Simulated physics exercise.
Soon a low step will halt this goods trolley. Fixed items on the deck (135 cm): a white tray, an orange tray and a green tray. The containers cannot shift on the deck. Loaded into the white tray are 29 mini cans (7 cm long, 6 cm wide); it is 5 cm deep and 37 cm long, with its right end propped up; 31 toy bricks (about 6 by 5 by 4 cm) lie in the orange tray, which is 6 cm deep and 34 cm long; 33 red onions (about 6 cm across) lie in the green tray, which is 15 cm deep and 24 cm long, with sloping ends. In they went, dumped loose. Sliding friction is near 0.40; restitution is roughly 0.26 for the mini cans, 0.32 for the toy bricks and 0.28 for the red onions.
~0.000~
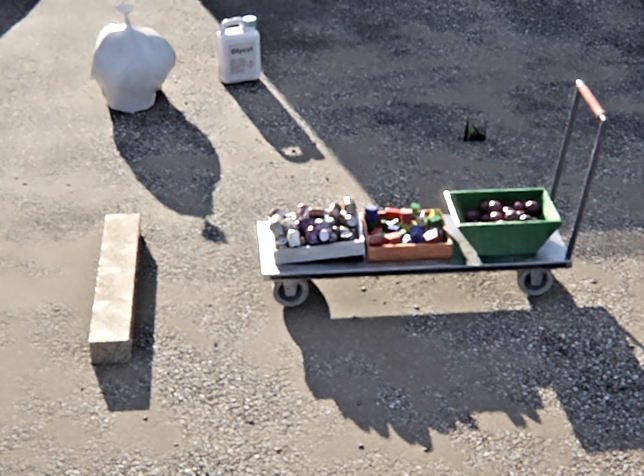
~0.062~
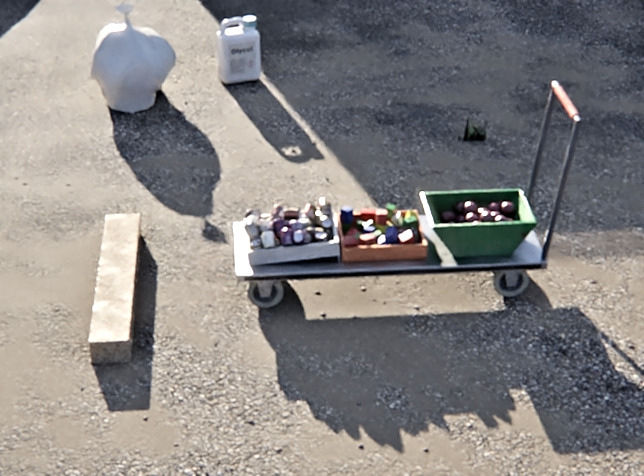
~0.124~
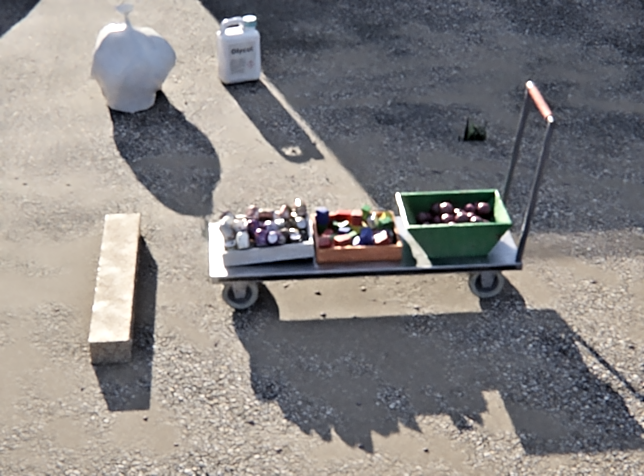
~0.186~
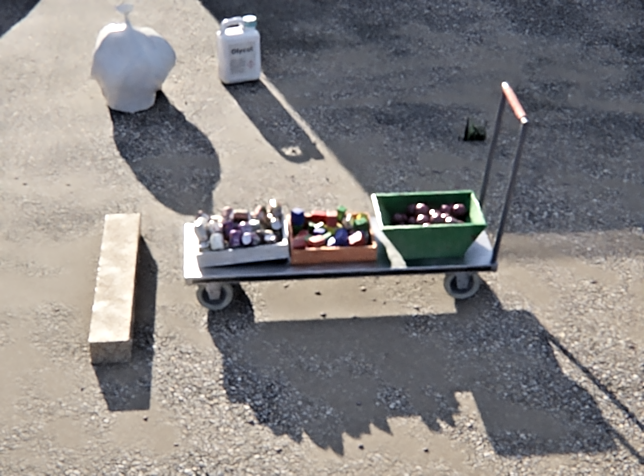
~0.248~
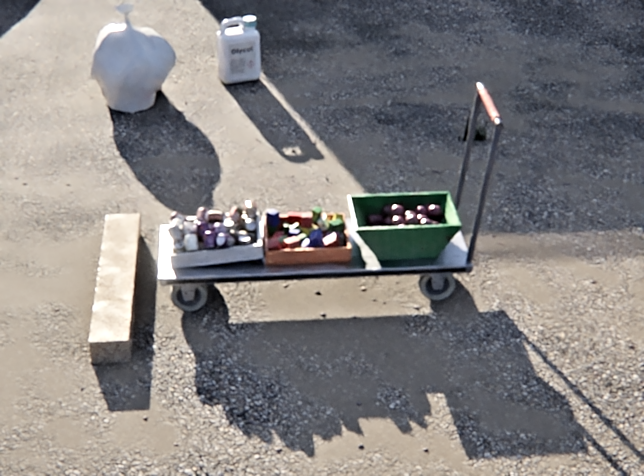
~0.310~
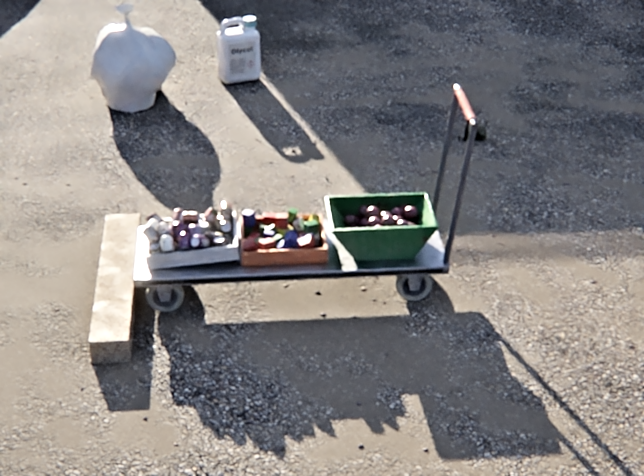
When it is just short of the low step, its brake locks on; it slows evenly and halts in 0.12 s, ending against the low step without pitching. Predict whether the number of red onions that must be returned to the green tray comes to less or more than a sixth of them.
It comes to less than a sixth.
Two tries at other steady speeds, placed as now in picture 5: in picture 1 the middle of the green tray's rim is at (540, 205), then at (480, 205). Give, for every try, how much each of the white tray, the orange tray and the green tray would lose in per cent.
White tray 40 and 10, orange tray 20 and 0, green tray 0 and 0 per cent.
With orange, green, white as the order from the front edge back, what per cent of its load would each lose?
White tray 10 %, orange tray 10 %, green tray 0 %.
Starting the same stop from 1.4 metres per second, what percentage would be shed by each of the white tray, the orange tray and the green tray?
White tray 30 %, orange tray 0 %, green tray 0 %.
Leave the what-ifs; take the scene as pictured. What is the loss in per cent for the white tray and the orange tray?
I'd estimate white tray near 40 and orange tray near 5 per cent.
After 0.38 s, the white tray is down by 2 of 29, the orange tray has all 31 and the green tray has all 33.
After 0.50 s, the white tray is down by 8 of 29, the orange tray is down by 1 of 31 and the green tray has all 33.
After 0.73 s, the white tray is down by 11 of 29, the orange tray is down by 1 of 31 and the green tray has all 33.
Final count (at 1.23 s), the white tray is down by 11 of 29, the orange tray is down by 1 of 31 and the green tray has all 33. Asked share, 0 of 33, 0 per cent.
